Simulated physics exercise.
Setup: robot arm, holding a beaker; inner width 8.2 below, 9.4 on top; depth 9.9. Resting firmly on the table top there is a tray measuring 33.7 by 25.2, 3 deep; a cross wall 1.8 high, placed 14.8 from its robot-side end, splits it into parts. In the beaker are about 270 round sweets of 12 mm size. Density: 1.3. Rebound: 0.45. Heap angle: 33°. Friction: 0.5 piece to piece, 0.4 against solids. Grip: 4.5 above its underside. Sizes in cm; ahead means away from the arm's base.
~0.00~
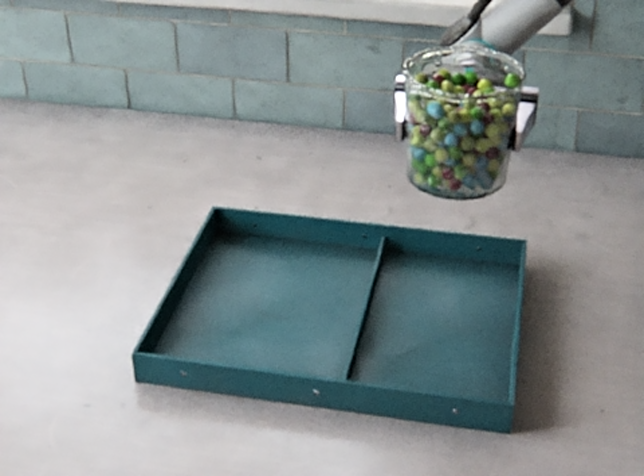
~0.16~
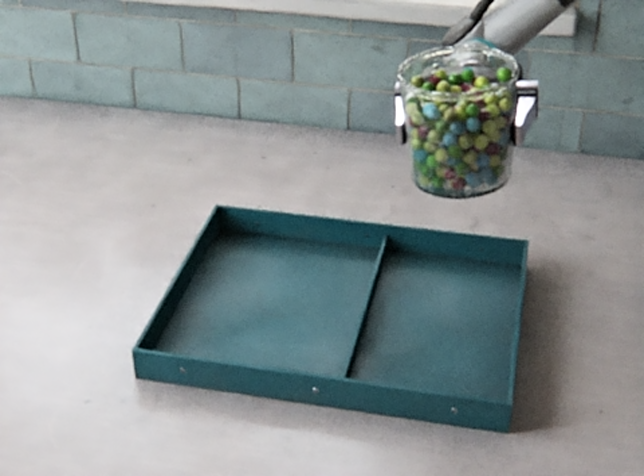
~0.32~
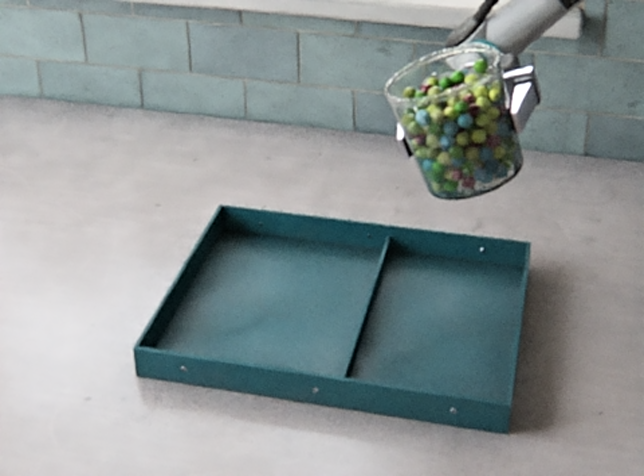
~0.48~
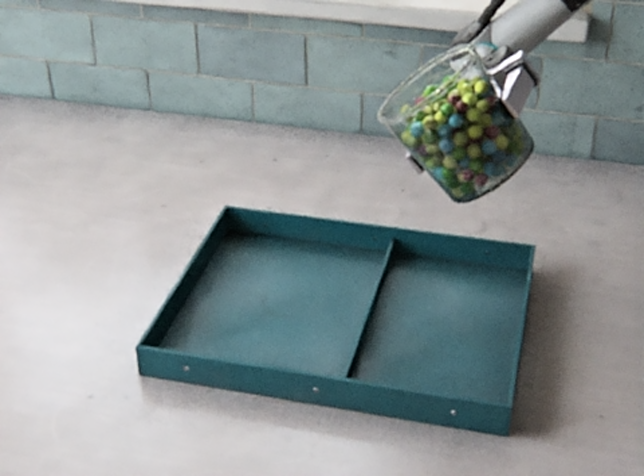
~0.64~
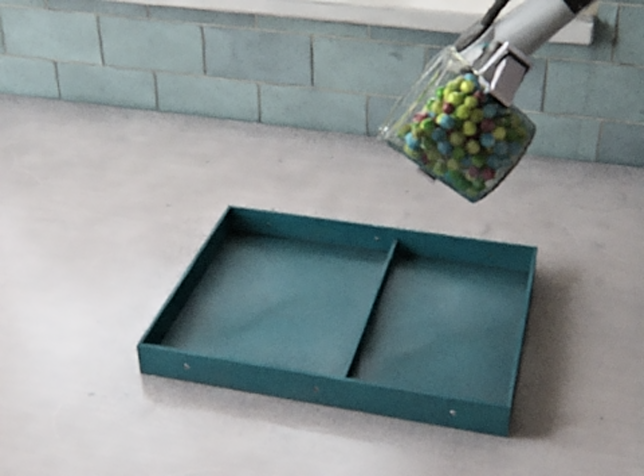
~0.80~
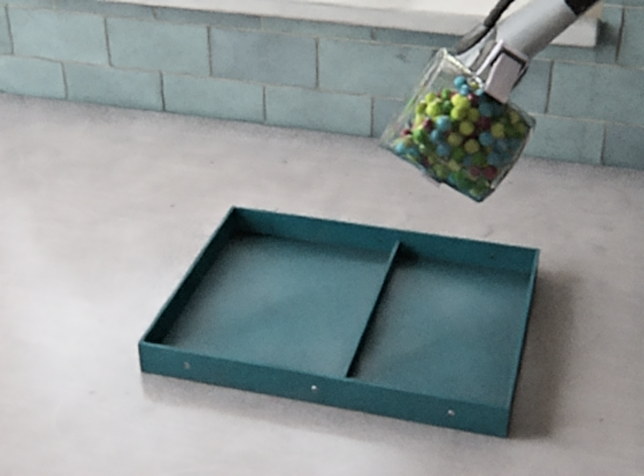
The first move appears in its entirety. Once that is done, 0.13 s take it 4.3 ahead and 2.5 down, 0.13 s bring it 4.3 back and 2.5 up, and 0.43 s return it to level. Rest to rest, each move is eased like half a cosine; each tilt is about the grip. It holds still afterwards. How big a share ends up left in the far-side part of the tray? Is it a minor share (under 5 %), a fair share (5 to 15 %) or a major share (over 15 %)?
It is a fair share.
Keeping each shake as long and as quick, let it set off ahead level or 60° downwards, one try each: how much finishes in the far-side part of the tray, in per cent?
First try about 20 %, second try about 0 %.
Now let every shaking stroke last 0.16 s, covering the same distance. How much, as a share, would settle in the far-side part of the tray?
Roughly 5 in a hundred.
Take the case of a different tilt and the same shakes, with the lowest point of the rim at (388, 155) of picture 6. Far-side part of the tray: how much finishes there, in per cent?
About 25 %.
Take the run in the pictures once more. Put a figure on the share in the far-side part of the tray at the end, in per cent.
I'd put it near 8 per cent.
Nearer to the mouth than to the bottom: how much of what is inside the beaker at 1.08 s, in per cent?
Some 40 percent is in that half.
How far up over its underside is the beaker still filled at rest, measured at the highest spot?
Top of the fill: Near 10.0 cm.
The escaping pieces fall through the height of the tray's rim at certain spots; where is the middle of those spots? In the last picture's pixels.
(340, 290).
By 1.08 s, tilted 60° forward, highest piece 25 above the table; 248 in the beaker, 23 in flight or on a rim.
By 1.35 s, tilted 14° forward, highest piece 27 above the table; 245 in the beaker, 25 in the far-side part, 1 in the robot-side part.
By 1.69 s, level, highest piece 28 above the table; 245 in the beaker, 24 in the far-side part, 2 in the robot-side part.
By 2.74 s, level, highest piece 28 above the table; 245 in the beaker, 24 in the far-side part, 2 in the robot-side part.
Final count, 245 in the beaker, 24 in the far-side part, 2 in the robot-side part. That is 9 % in the far-side part of the tray.
